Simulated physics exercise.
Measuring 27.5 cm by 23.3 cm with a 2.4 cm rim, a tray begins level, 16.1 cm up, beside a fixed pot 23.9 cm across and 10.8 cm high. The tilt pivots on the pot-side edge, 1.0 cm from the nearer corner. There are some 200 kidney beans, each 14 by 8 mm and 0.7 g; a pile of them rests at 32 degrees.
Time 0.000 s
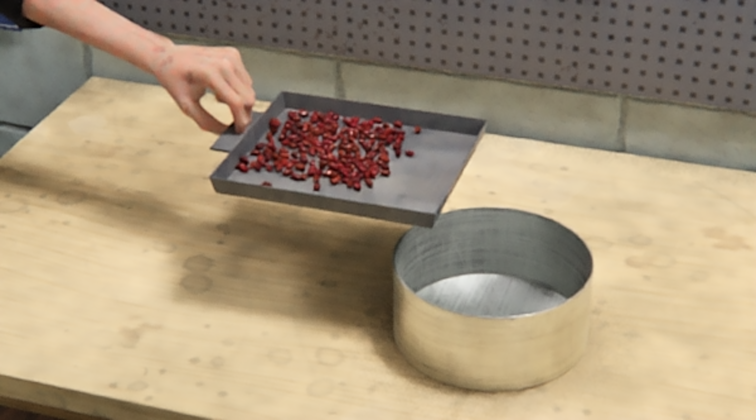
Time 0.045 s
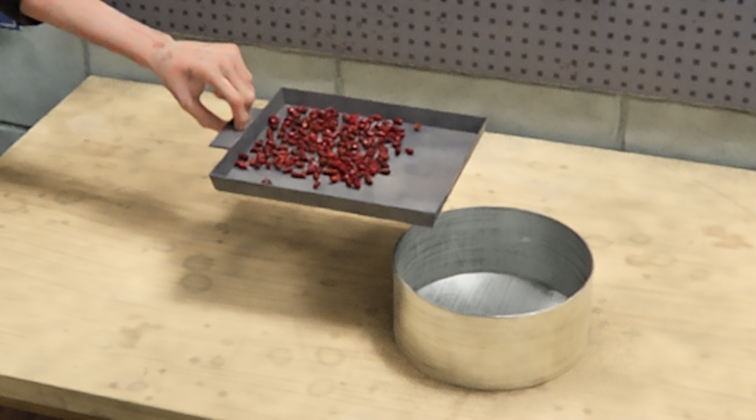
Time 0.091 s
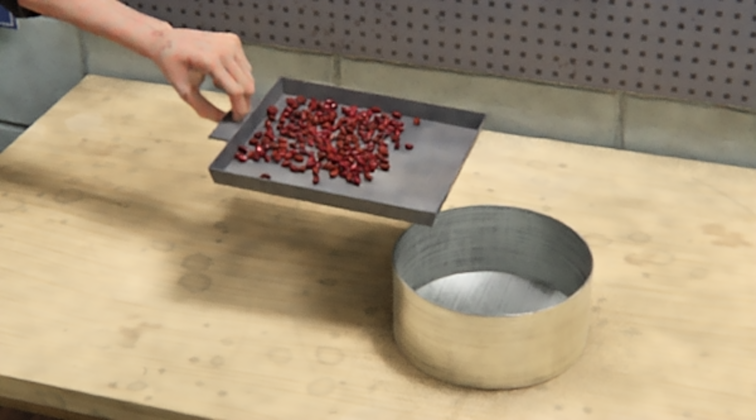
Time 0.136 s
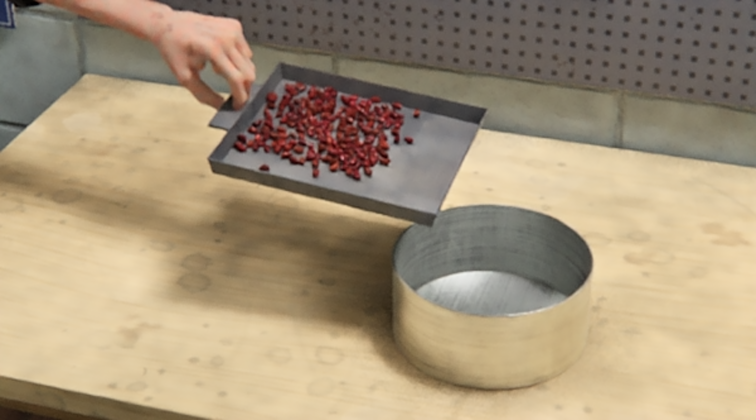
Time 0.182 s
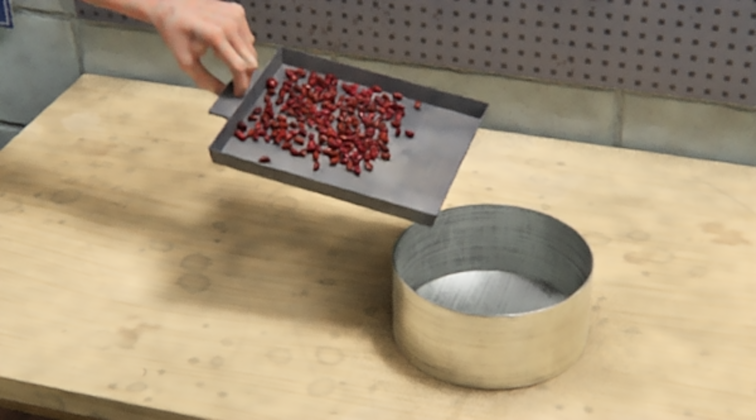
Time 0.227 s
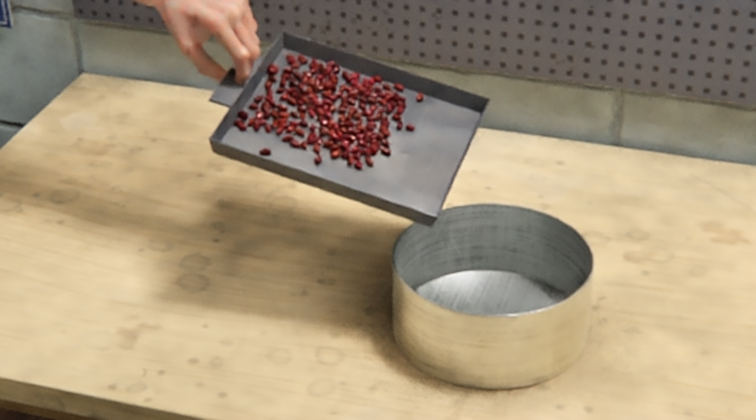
A hand raises the left side of a gray tray of red beans beside a round metal pot.
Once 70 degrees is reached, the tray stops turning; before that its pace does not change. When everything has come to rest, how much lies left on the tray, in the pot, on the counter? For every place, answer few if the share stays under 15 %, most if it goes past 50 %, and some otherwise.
Shares - tray: Some; pot: Most; counter: Few.
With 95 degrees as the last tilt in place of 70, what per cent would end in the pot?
You'd end up with some 100 % in the pot.
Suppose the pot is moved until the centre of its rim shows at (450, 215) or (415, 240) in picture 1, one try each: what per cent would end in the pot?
Estimates: 5 in a hundred and 45 in a hundred.
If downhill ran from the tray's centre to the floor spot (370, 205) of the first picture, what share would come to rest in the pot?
35 %.
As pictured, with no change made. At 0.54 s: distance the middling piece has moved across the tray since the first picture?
By then it sits near 5 cm from where it began.
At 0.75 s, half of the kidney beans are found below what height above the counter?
Roughly 20 centimetres, more or less.
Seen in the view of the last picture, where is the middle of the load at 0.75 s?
Near pixel (443, 188).
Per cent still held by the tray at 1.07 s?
Around 30 percent.
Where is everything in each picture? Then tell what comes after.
In the first picture, tray tilt 0 degrees, front corners at (215, 176) and (432, 211); middle of the pieces at (333, 147); pot at (493, 258).
In the second picture, tray tilt 1 degrees, front corners at (214, 173) and (432, 210); middle of the pieces at (332, 144).
In the third picture, tray tilt 3 degrees, front corners at (213, 166) and (432, 210), lowest corner right front; middle of the pieces at (332, 137).
In the fourth picture, tray tilt 7 degrees, front corners at (213, 157) and (433, 210), lowest corner right front; middle of the pieces at (331, 128).
In the fifth picture, tray tilt 11 degrees, front corners at (214, 147) and (434, 211), lowest corner right front; middle of the pieces at (332, 118).
In the sixth picture, tray tilt 15 degrees, front corners at (215, 138) and (435, 212), lowest corner right front; middle of the pieces at (333, 109); pot at (493, 256). Its pace works out near 85 degrees a second.
After 0.54 s, tilt 42 degrees; the tray holds 100 %, the pot 0 %.
After 0.75 s, tilt 60 degrees; the tray holds 95 %, the pot 0 %.
Then, at 1.07 s, tilt 70 degrees; the tray holds 30 %, the pot 65 %.
At rest (1.9 s), tray 30 %, pot 70 %, counter 0 %.
